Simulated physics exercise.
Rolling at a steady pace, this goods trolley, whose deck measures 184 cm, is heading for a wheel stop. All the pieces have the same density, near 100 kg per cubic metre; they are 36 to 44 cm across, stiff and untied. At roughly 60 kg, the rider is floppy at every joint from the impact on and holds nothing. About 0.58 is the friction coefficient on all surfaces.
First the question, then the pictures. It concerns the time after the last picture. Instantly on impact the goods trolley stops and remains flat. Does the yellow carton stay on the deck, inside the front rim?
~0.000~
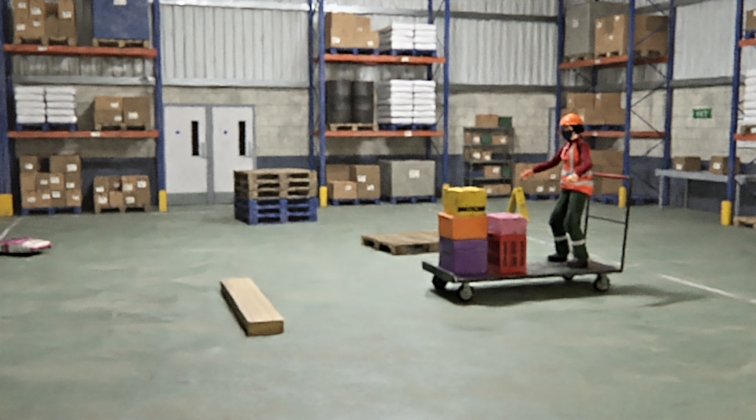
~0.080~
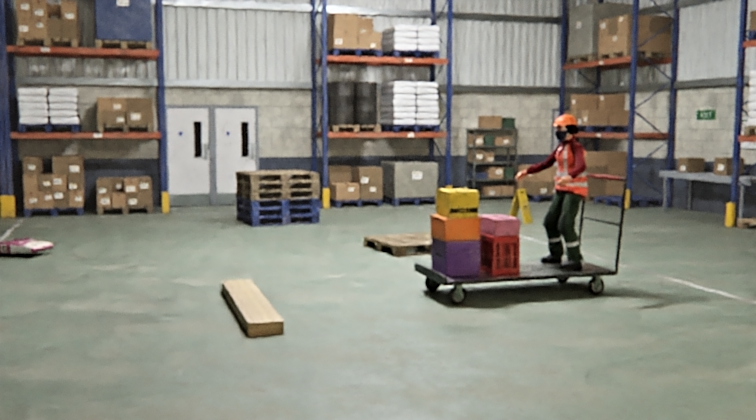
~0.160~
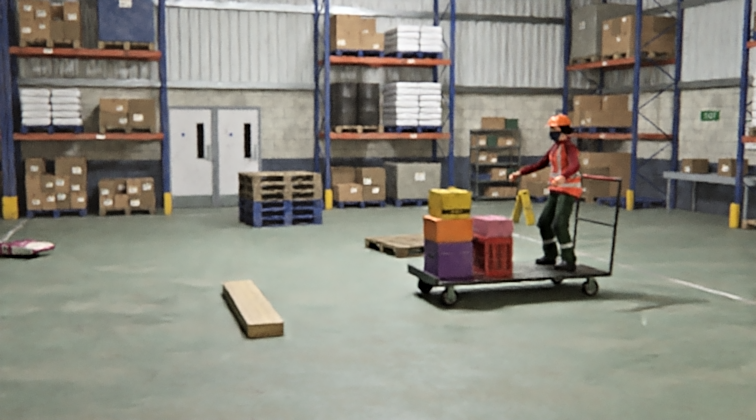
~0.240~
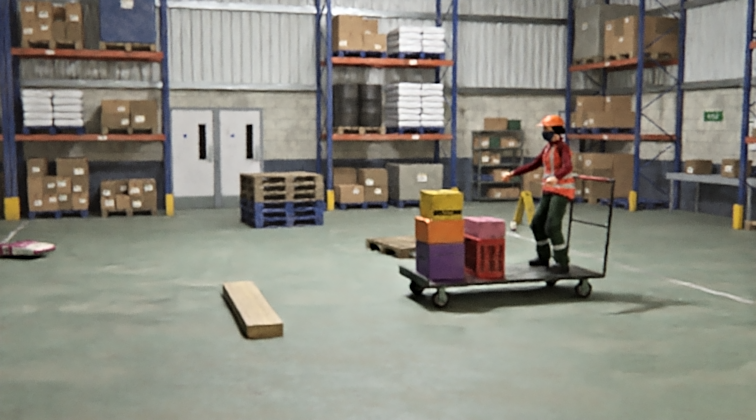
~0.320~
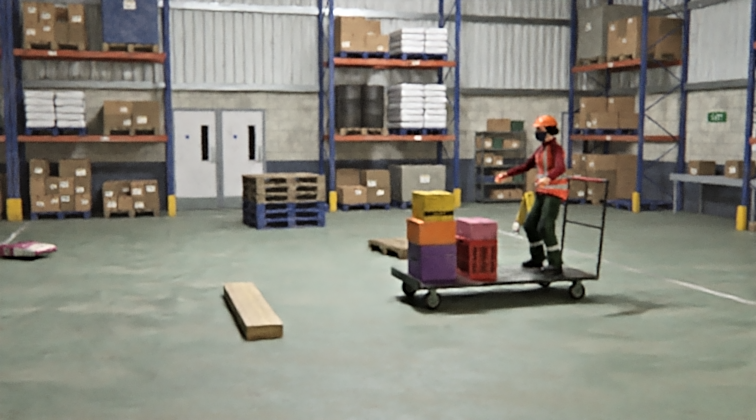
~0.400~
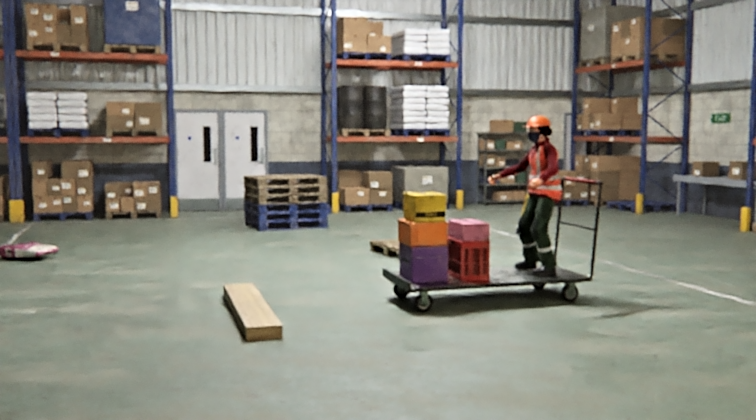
It is left on the deck.
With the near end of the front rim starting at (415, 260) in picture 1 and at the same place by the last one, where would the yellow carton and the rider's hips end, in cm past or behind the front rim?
Yellow 30 behind, hips 130 behind.
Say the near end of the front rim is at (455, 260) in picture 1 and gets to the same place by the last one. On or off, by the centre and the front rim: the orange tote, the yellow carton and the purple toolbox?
Orange - dropped, yellow - dropped, purple - kept.
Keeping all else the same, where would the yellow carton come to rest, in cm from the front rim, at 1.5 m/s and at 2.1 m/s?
Both times it clears the rim - first by 40 cm, then by 120 cm.
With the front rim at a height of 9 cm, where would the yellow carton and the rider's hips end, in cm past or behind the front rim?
Both stay back - yellow 20 cm behind, hips 130 cm behind.
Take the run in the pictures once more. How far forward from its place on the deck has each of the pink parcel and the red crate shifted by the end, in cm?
I'd put the pink one at around 20 cm and the red one at around 15 cm.
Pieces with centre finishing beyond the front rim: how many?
Looks like the number is 0.
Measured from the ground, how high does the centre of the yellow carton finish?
Close to 95 cm above the ground.
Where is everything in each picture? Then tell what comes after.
Yellow carton (464, 202), purple toolbox (463, 254), rim corner (454, 280); 0 cm covered, 179 to go, in the first picture.
Yellow carton (457, 203), purple toolbox (455, 256), rim corner (446, 282); 10 cm covered, 170 to go, in the second picture.
Yellow carton (449, 204), purple toolbox (448, 257), rim corner (437, 283); 19 cm covered, 160 to go, in the third picture.
Yellow carton (441, 205), purple toolbox (439, 258), rim corner (428, 285); 29 cm covered, 151 to go, in the fourth picture.
Yellow carton (433, 206), purple toolbox (431, 260), rim corner (419, 287); 38 cm covered, 141 to go, in the fifth picture.
Yellow carton (424, 207), purple toolbox (423, 261), rim corner (410, 288); 48 cm covered, 132 to go. Speed about 1.2 m/s, in the sixth picture.
The wheels strike at 1.51 s.
After 2.06 s the yellow carton is 18 cm behind the rim, tilted 0°, near (274, 211) in the last picture's view.
After 2.51 s the yellow carton is 25 cm behind the rim, tilted 0°, near (283, 211) in the last picture's view.
At rest, 3.1 s, nothing is past the rim; behind it, orange tote, pink parcel, red crate, yellow carton, purple toolbox and the rider's hips.
